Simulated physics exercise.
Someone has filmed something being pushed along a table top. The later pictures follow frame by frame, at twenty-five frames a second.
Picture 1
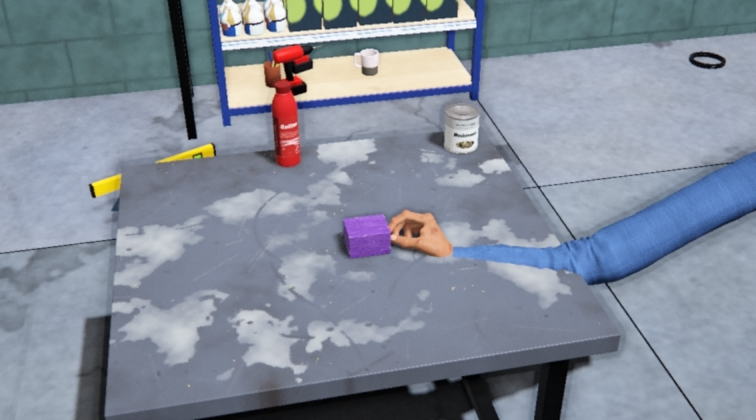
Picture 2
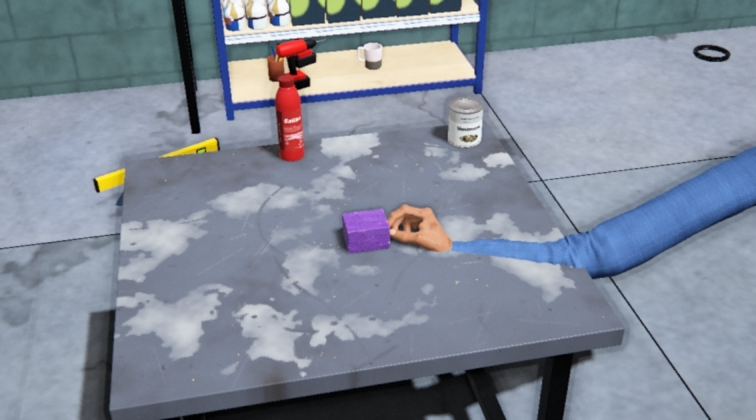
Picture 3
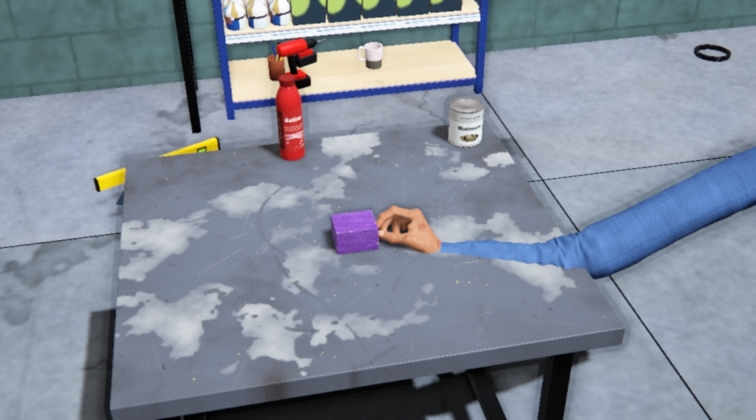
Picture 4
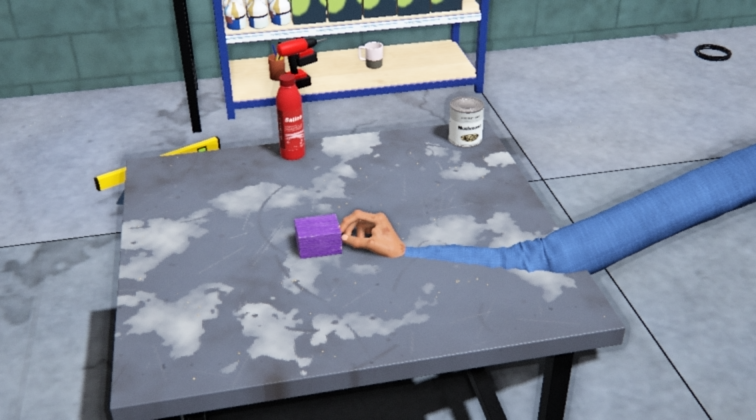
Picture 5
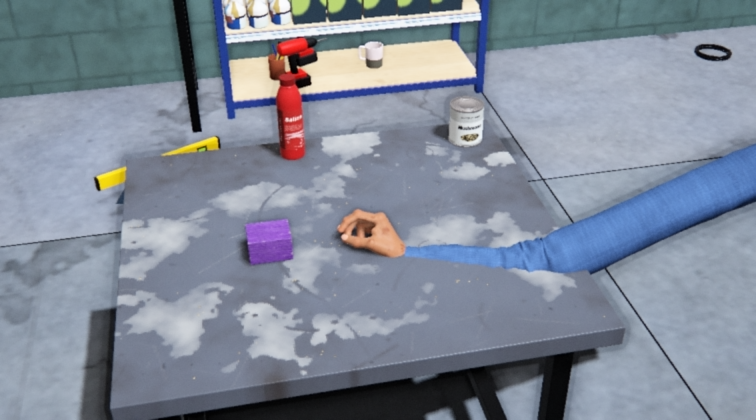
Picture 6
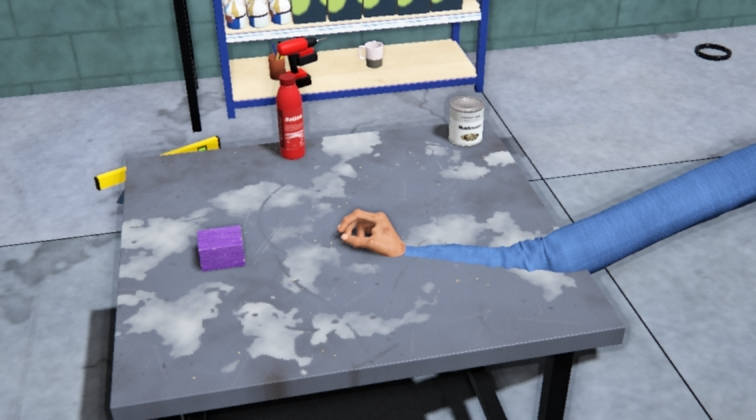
On a worn grey table top, a hand in a blue sleeve pushed a purple block to the left, then stayed still while the block slid on farther across the surface without it.
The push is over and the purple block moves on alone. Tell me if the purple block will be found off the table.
The purple block goes over the edge.
Then, 0.30 s later than the last frame, purple block now off the table.
Then, 0.50 s later than the last frame, things are still on the move.
When it is over, off the table, purple block.
